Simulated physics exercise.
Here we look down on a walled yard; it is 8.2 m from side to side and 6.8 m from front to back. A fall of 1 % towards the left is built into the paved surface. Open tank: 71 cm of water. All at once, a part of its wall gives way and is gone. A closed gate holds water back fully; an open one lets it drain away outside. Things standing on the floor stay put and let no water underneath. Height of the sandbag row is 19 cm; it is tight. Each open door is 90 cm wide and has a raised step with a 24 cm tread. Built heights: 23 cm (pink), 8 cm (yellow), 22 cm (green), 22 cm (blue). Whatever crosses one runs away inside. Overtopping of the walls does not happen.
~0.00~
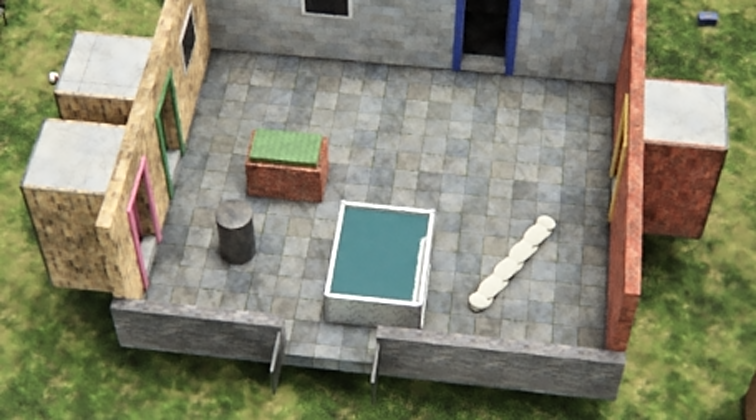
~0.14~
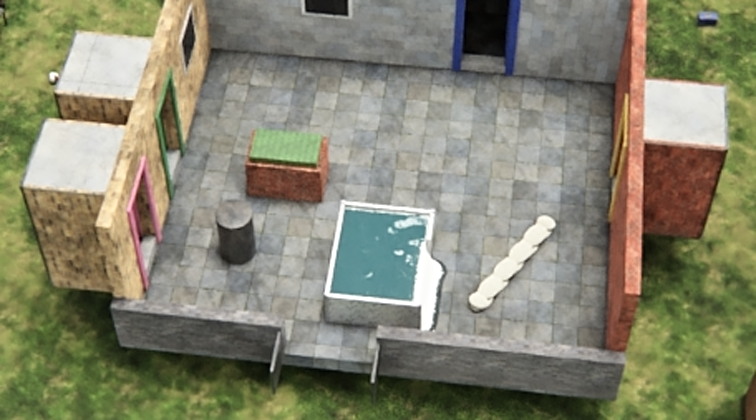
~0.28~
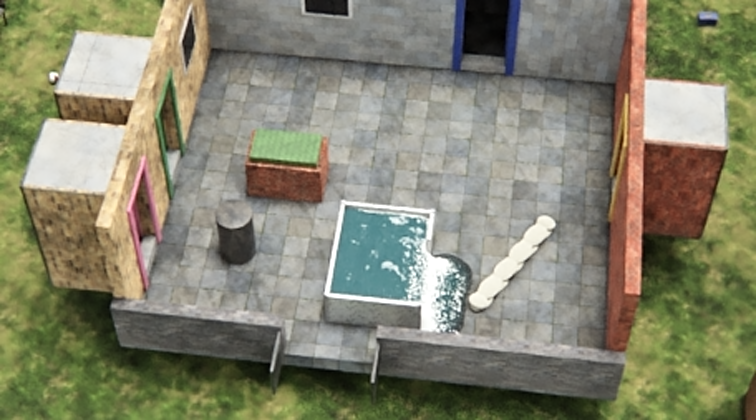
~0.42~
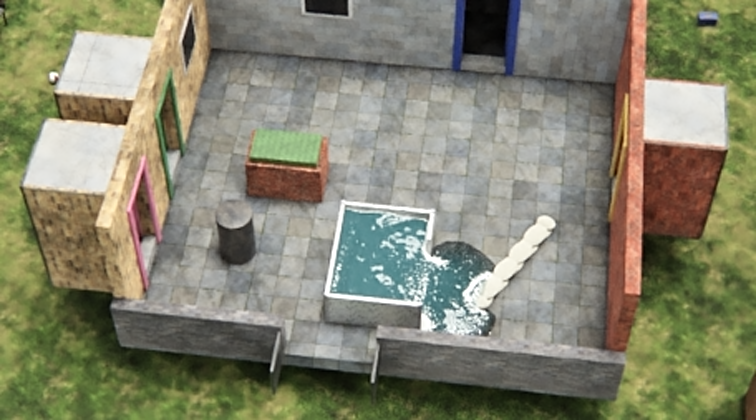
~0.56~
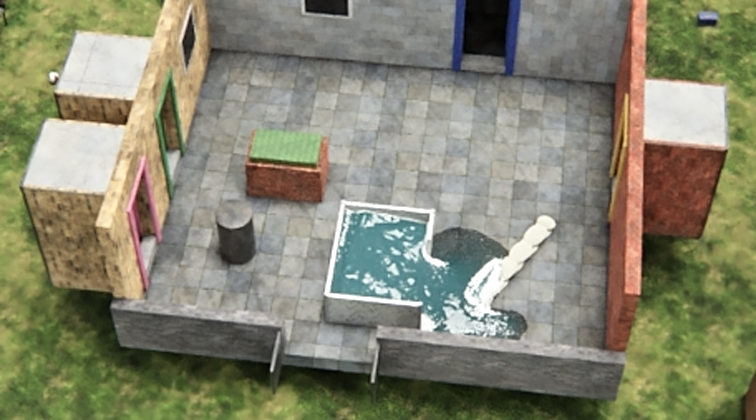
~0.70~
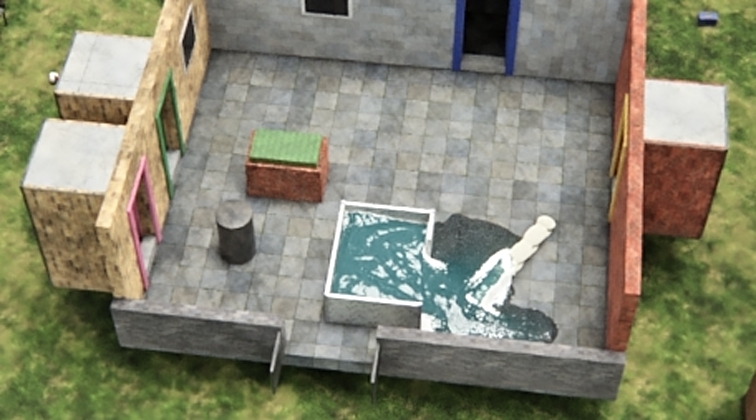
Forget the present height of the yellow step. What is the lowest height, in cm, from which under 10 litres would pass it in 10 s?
6 cm.
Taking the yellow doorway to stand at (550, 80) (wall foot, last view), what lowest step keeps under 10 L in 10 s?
Close to 16 cm at the least.
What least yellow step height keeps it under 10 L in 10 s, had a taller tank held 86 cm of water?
Roughly 8.5 cm high.
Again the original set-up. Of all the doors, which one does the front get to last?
Final door: Green.
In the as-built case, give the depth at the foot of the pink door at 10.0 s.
About 3.5 centimetres.
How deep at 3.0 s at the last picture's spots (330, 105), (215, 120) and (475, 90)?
Approx. 0 / 0 / 2 cm.
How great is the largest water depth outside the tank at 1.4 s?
Close to 51 centimetres.
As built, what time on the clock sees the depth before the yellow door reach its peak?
The depth peaks at about 5.0 seconds.
After 1.4 s water covers 20 % of the floor, deepest (51 cm) near (600, 374); it has not reached the yellow door.
After 3.0 s water covers 40 % of the floor, deepest (26 cm) near (558, 370); 8 cm at the yellow door, 0 litres in over its 8 cm step.
After 10.0 s water covers 80 % of the floor, deepest (12 cm) near (189, 133); 3 cm at the yellow door, 3 litres in over its 8 cm step.
At the yellow door as built, the water arrived by 2.4 s and peaked near 11 cm at 4.8 s.
Run again over the same 10 s with other heights there, 16 litres in over 5 cm, 6 litres over 7 cm. The limit of 10 litres is kept from about 6 cm up.
